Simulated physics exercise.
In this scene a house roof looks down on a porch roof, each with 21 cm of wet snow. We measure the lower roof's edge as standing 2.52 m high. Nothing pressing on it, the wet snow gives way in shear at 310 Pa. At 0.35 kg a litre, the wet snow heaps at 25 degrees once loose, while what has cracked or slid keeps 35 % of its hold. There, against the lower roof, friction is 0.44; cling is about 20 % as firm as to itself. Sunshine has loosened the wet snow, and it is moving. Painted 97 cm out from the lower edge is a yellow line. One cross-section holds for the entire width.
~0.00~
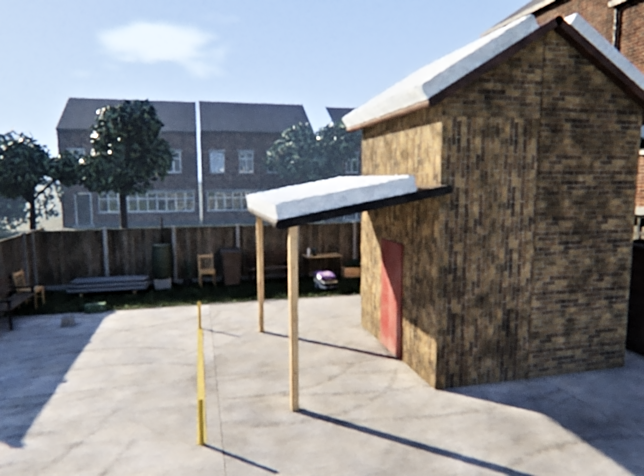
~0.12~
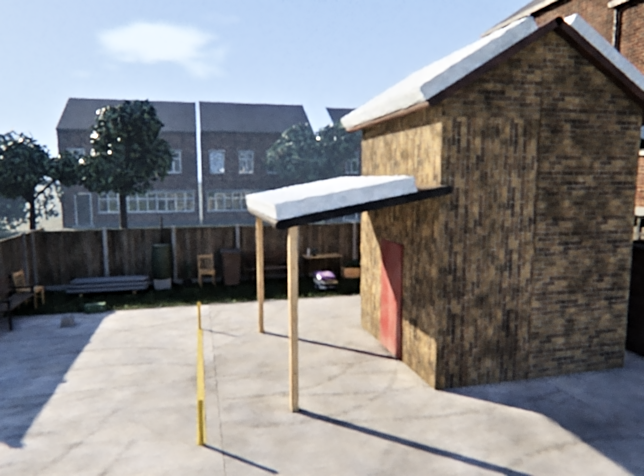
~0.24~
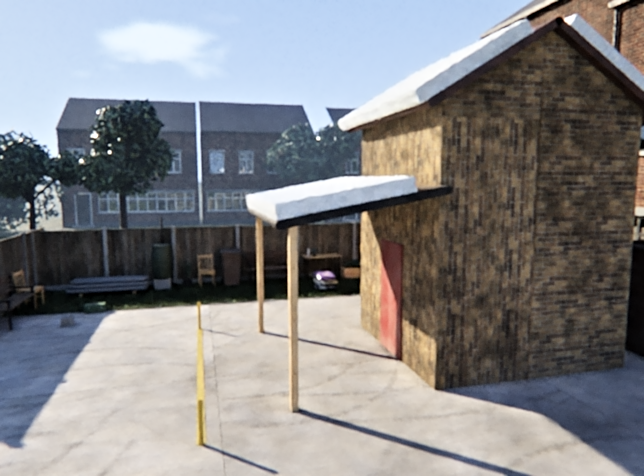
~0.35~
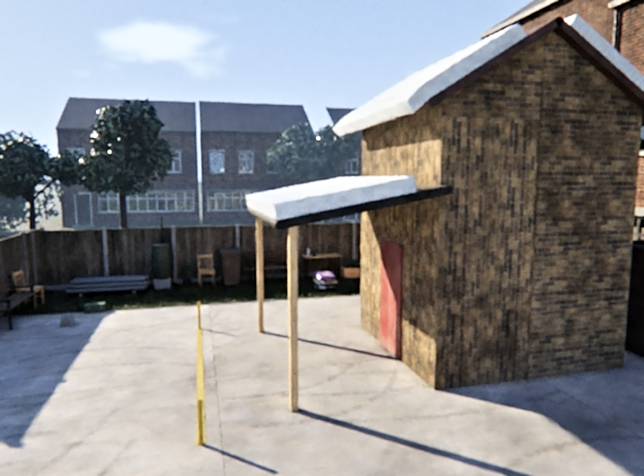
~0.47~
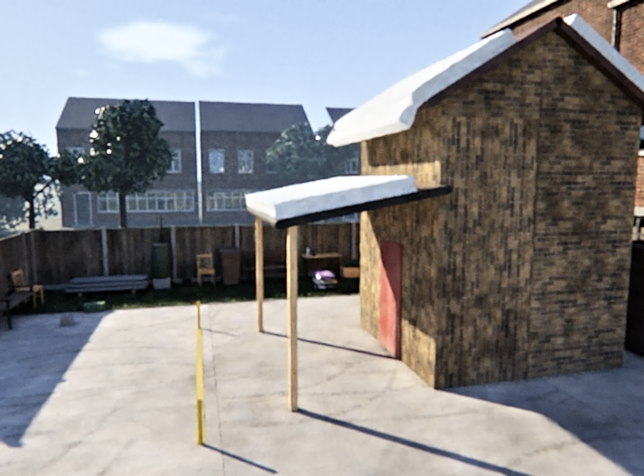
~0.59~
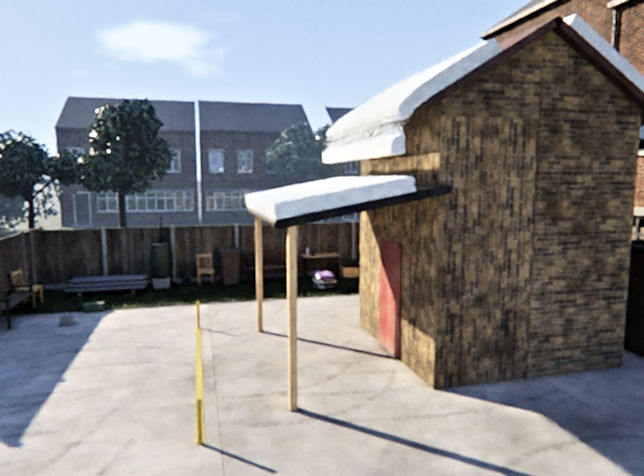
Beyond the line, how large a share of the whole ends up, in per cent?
Roughly 30 per cent.
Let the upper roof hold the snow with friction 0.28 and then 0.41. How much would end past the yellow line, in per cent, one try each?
First try 16 per cent, second try 5 per cent.
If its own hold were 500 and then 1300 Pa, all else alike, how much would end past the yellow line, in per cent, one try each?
Roughly 20 % followed by roughly 0 %.
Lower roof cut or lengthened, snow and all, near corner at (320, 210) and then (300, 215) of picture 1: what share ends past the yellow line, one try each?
Try 1: 40 %; try 2: 40 %.
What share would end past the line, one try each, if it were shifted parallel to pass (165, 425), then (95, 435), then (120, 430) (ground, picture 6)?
First try 20 per cent, second 6 per cent, third 12 per cent.
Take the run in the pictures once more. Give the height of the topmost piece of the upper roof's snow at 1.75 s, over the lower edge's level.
About 0.6 m.
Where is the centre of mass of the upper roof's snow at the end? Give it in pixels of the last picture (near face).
Somewhere near (240, 309).
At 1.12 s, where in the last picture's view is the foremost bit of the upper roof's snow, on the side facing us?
You'll find it close to (302, 191).
After 1.12 s, none is below the lower edge and 0 % is past the line.
After 1.75 s, 20 % is below the lower edge and 3 % is past the line.
After 2.37 s, 43 % is below the lower edge and 29 % is past the line.
After 3.00 s, 45 % is below the lower edge and 30 % is past the line.
After 3.30 s, at the end, 45 % is below the lower edge and 30 % is past the line.
